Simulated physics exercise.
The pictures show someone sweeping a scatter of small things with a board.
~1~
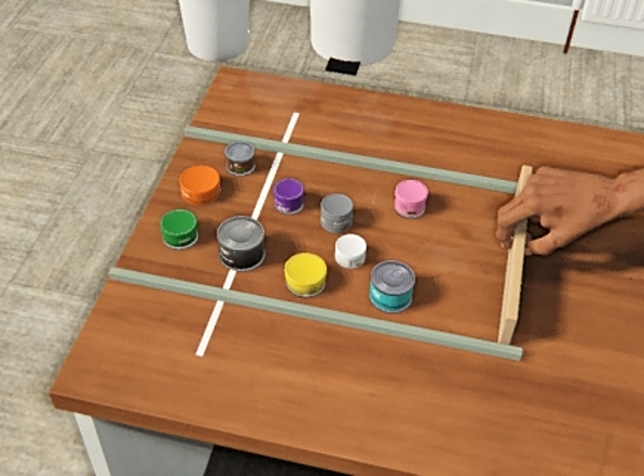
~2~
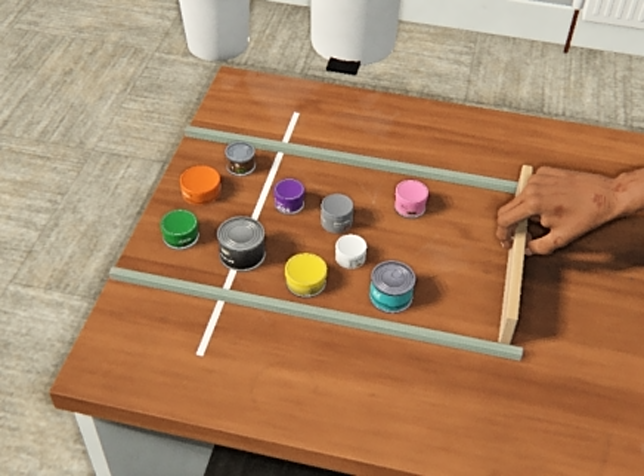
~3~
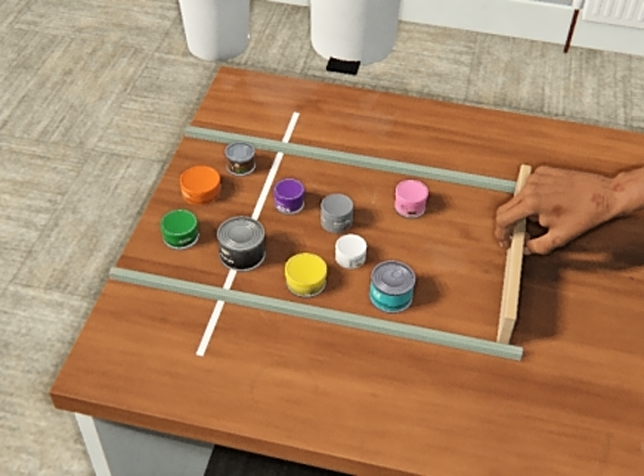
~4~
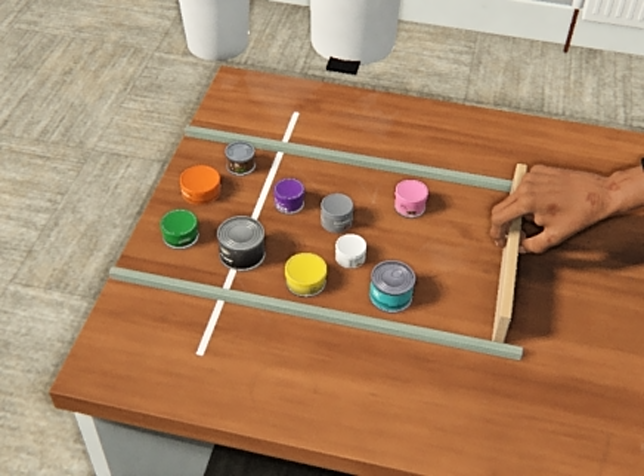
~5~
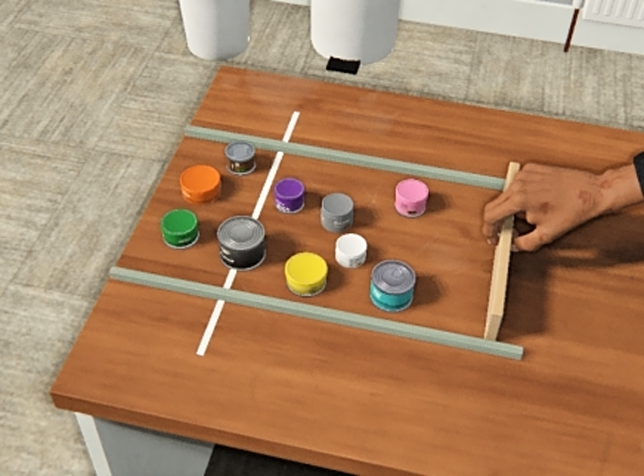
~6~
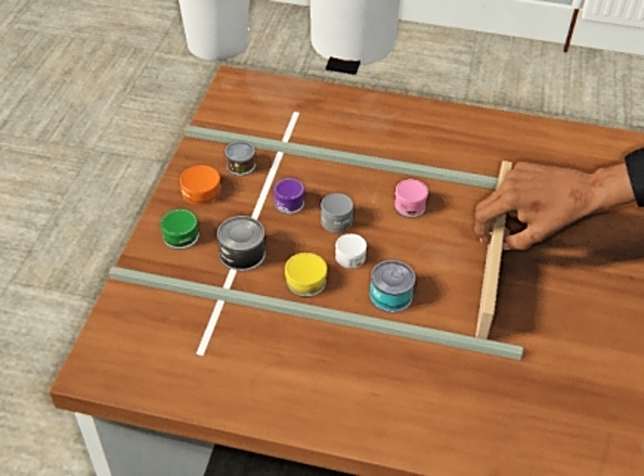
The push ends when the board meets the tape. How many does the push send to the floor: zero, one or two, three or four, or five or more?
Outcome: The number that fall off is zero.
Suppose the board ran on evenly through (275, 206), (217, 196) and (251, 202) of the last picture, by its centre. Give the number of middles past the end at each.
It would be 0, 1 and 0.
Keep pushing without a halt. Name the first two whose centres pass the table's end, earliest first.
They are the green pot, then the yellow pot.
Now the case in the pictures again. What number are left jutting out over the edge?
0 of them.
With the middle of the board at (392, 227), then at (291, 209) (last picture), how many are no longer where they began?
By then 2, and 7.
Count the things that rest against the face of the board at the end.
In contact: 4.
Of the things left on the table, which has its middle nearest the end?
It is the green pot.
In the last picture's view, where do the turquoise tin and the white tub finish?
The turquoise tin at (215, 252), the white tub at (234, 228).
Soon after, none off yet; orange tub at rest near (201, 185); green pot at rest near (180, 229); brown tin at rest near (240, 159).
At rest, the number that fall off is zero.
